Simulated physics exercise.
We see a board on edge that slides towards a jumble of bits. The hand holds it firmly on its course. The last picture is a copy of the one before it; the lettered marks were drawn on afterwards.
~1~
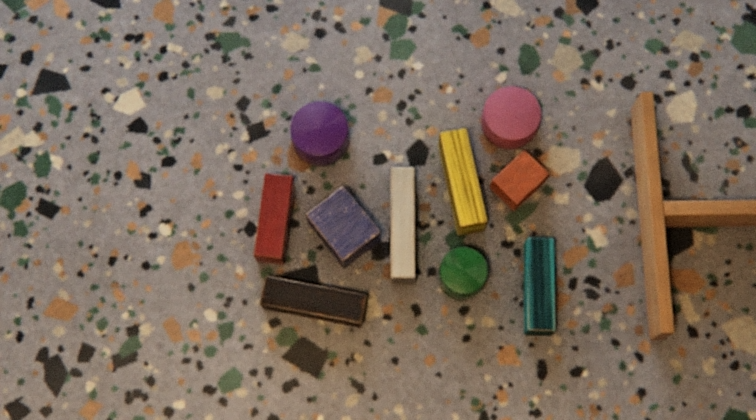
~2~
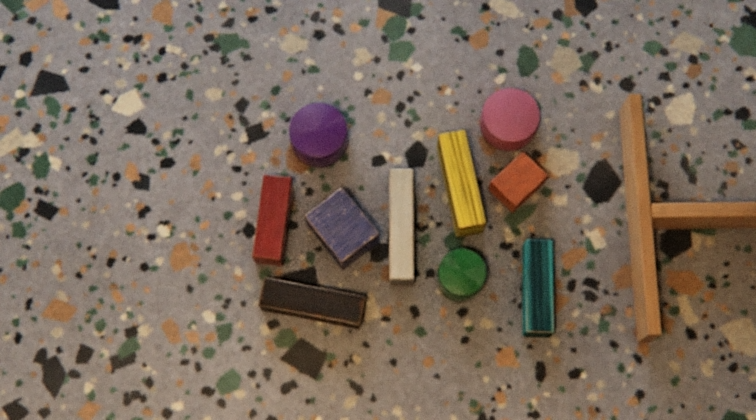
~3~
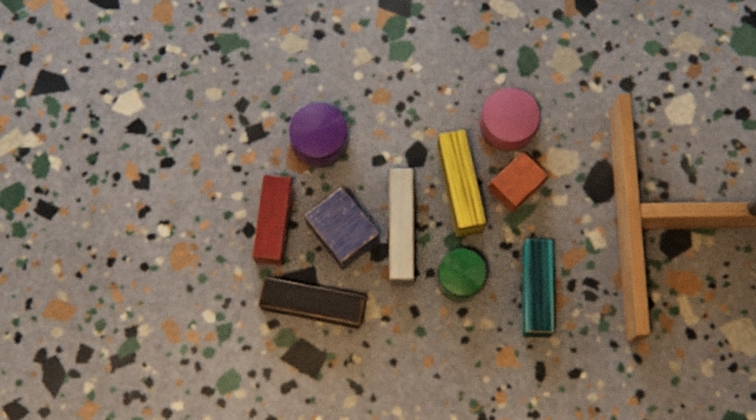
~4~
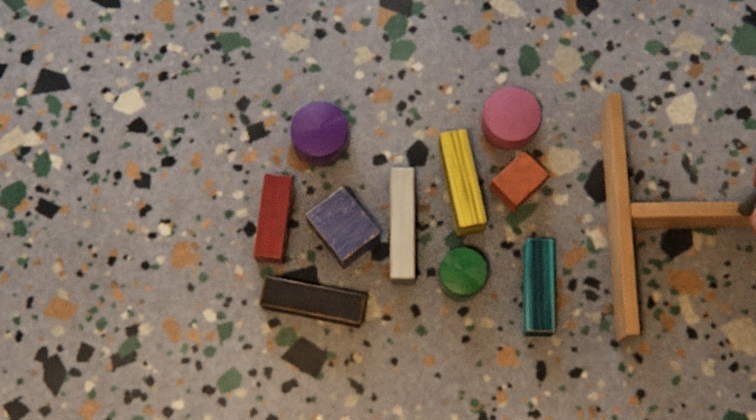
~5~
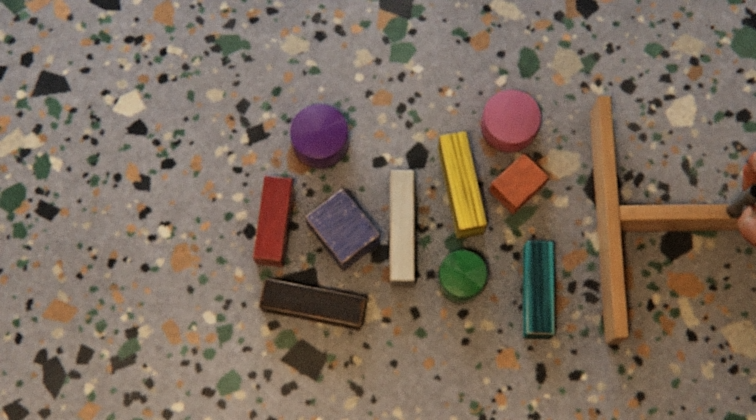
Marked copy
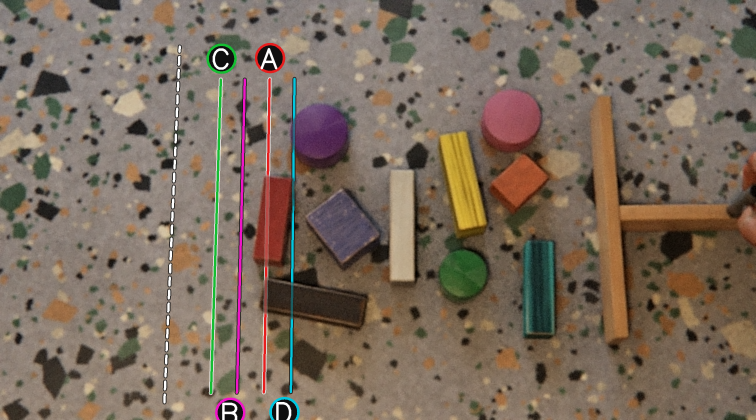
A wooden T-shaped board slides slowly left toward still, colourful blocks, a hand gripping its handle.
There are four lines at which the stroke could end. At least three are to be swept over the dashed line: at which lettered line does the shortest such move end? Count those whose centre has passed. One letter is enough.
Line B.
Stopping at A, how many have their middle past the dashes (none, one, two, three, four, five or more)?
It has two across.
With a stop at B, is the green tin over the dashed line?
By then, no.
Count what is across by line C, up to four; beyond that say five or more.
It has five or more across.
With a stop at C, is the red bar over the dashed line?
Yes.
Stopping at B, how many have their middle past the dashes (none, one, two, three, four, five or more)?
It has five or more across.
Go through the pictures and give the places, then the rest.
The first picture shows white stick (403, 226); red bar (275, 220); blue block (344, 228).
The second picture shows board (645, 210); purple tin (319, 136).
The third picture shows board (634, 211); black bar (312, 304).
The fourth picture shows board (624, 210); yellow stick (462, 183).
The fifth picture shows board (613, 213); orange block (519, 184); white stick (402, 229); red bar (274, 222).
On the marked copy, A at (267, 229); B at (241, 230); C at (216, 230); D at (293, 229); the dashed line at (172, 216).
Taking B. A third of the way, board (479, 214); red bar (274, 222); black bar (313, 305); none across.
Two thirds of the way, board (347, 216); red bar (185, 219); blue block (222, 226); none across.
When it is over, board (241, 217); red bar (84, 219); blue block (120, 227); five across.
As for the rest, A gets only two across; C gets seven across, but is farther than needed; D gets only one across.
